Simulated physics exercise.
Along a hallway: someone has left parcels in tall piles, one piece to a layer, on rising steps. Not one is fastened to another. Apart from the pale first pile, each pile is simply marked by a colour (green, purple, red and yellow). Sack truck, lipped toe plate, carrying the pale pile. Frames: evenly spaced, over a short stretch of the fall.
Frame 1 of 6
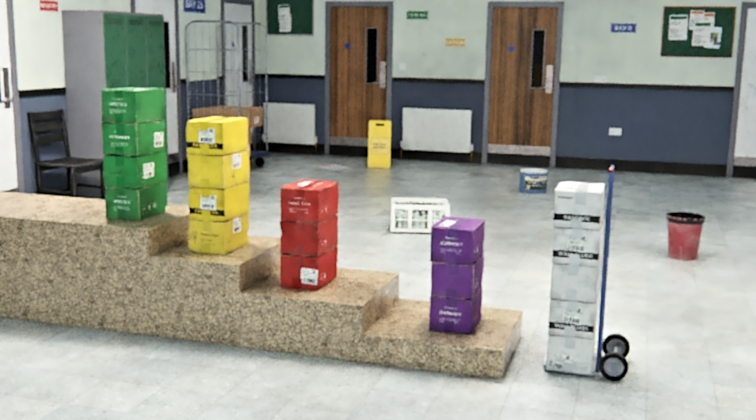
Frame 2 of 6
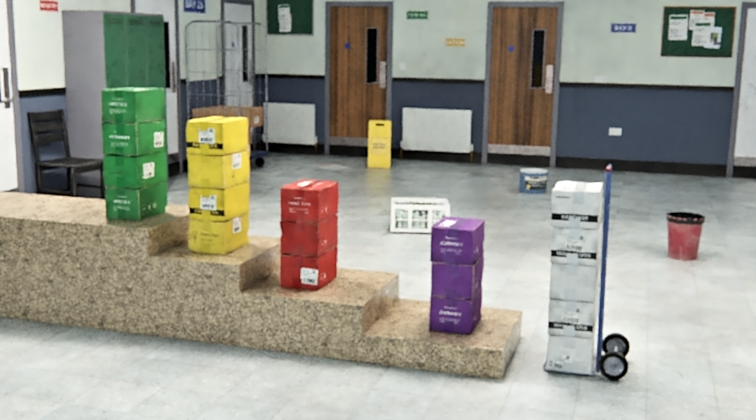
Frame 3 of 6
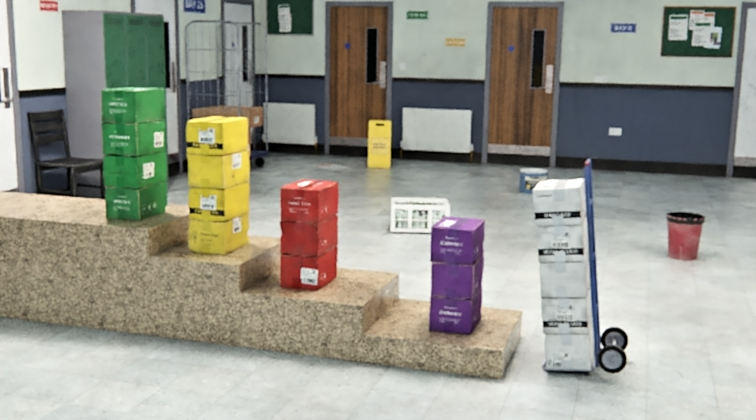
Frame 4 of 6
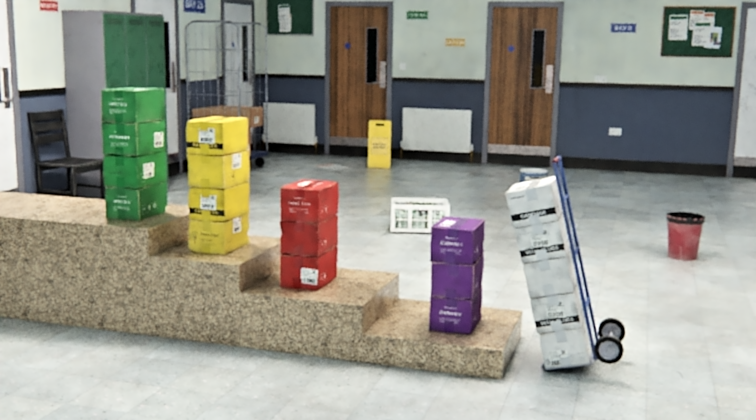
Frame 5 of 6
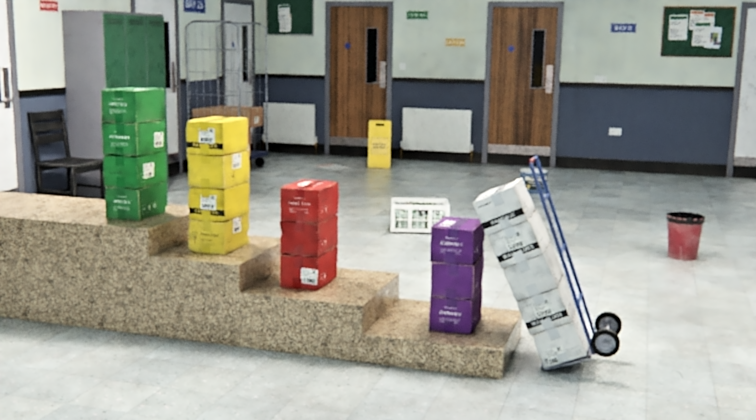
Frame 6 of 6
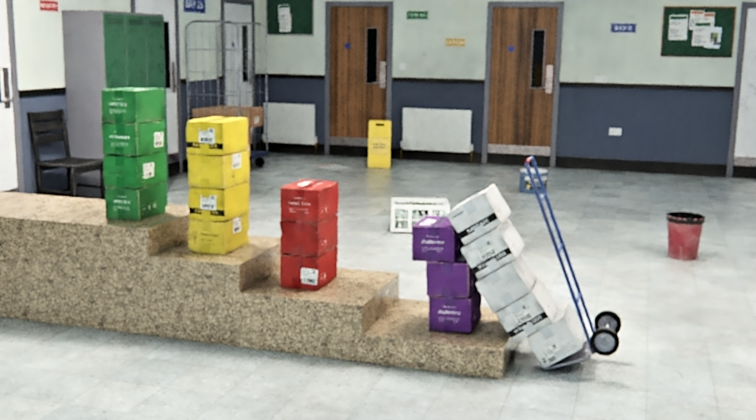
A hand truck stacked with white boxes tilted left toward stone-like steps holding purple, red, yellow and green piles, until the leaning white boxes pushed the upper purple ones left; the other piles stayed still.
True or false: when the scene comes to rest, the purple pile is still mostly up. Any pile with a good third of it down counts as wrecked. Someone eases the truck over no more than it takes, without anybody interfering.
False.
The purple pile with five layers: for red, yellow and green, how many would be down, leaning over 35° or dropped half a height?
The numbers come out as red 0, yellow 0 and green 0.
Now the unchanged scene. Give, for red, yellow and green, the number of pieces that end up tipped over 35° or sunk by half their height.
Taking each in turn, red gives 0, yellow gives 0, green gives 0.
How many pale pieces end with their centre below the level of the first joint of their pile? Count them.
Counting them up gives 1.
Shortly afterwards, 5 of the pale pile down; none of the 3 purple parcels down (0 of 14 in all colours); top purple parcel tilted clearly.
Next, 4 of the pale pile down; 3 of the 3 purple parcels down (3 of 14 in all colours); top purple parcel tilted well over, about its own height lower.
In the end, 4 of the pale pile down; 3 of the 3 purple parcels down (3 of 14 in all colours); top purple parcel on its side; top green parcel unmoved. From the last view, middles, top purple parcel near (356, 266), top green parcel near (134, 105).
